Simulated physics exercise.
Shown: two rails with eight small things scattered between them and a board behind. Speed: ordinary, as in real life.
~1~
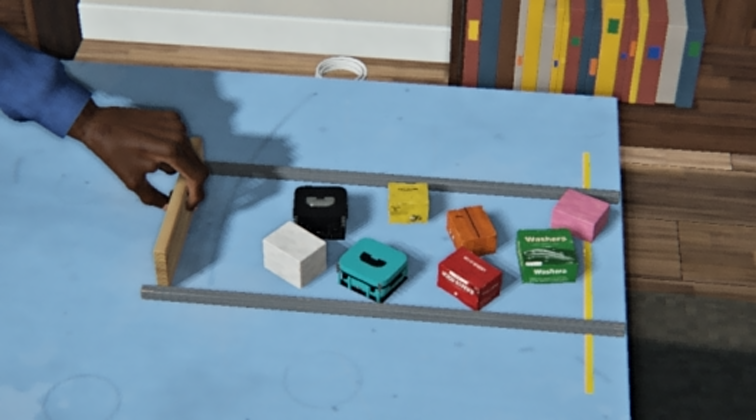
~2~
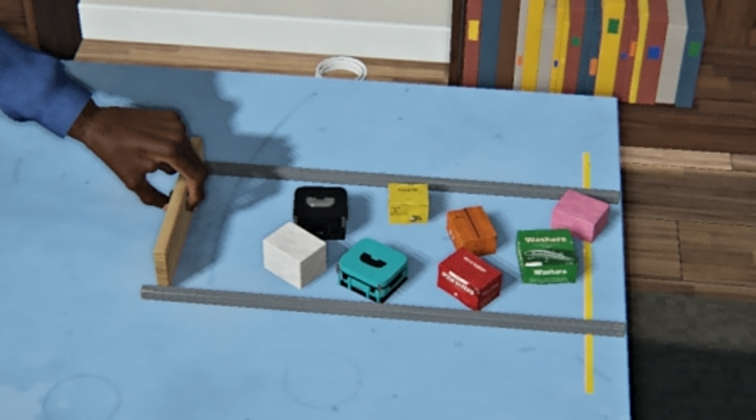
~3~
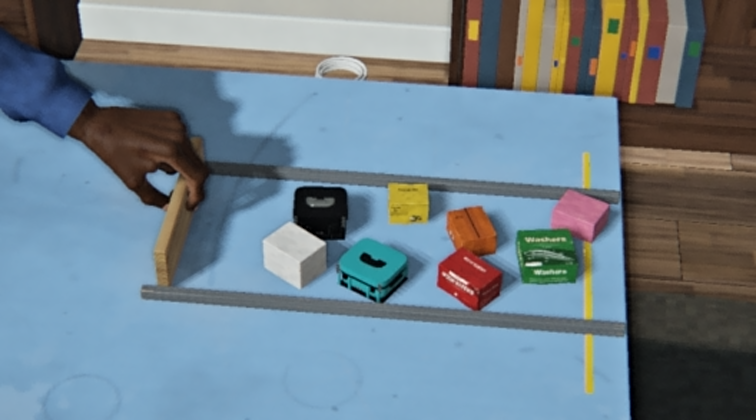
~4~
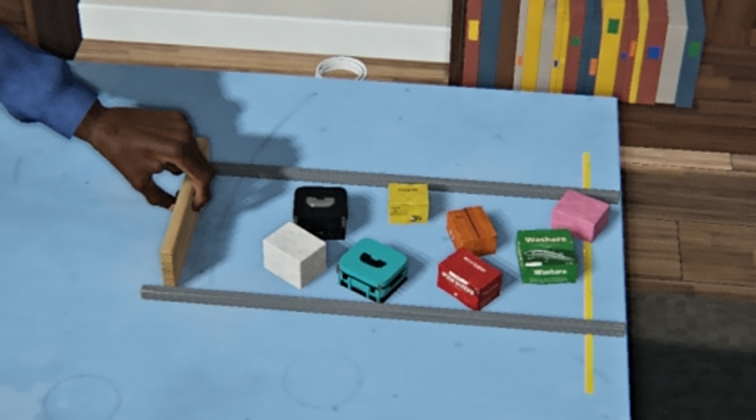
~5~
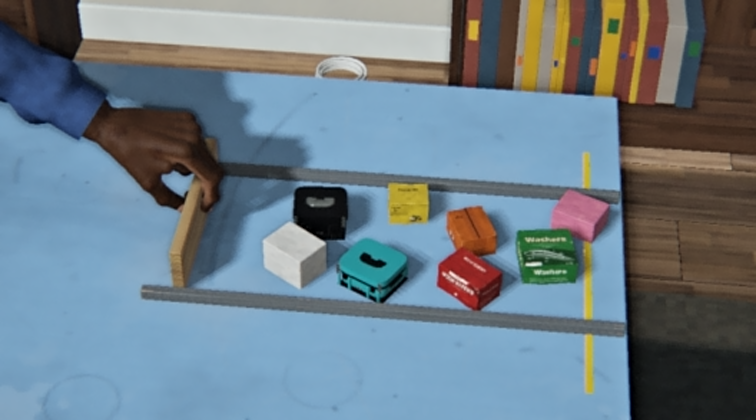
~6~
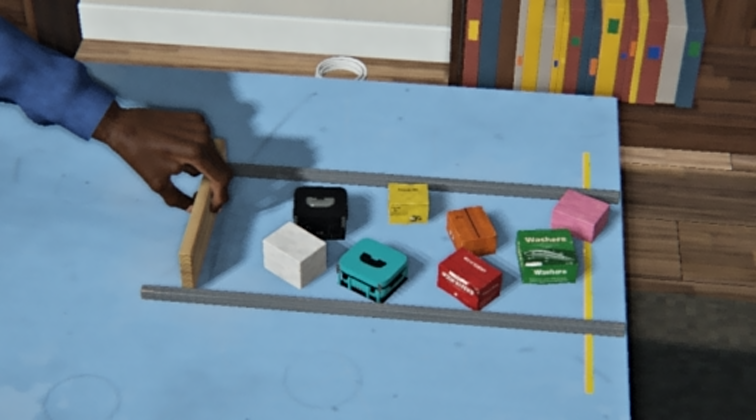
A wooden board, held upright by a hand at the left, stayed put at first, then slid slowly a short way right between two rails, while the eight small boxes and cases ahead sat still.
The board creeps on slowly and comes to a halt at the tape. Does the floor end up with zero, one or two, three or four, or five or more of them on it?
I predict that five of them or more will leave the table.
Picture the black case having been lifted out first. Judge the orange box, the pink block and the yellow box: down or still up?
The orange box stays on, the pink block is lost, the yellow box holds on.
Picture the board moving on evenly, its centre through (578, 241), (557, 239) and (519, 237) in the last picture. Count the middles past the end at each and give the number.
5, 4 and 2.
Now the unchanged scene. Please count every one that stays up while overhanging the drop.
The number is 2.
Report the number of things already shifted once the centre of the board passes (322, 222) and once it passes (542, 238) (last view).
The counts are 3 and 8.
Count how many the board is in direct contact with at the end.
3 touch it.
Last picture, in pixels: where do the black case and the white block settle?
Reading them off: First (615, 237); then (615, 266).
Soon after, none off yet; pink block at rest near (580, 216); green box at rest near (546, 256); red box moved a little near (500, 285).
At rest, the number that fall off is five or more; fallen, turquoise case, orange box, red box, green box and pink block.
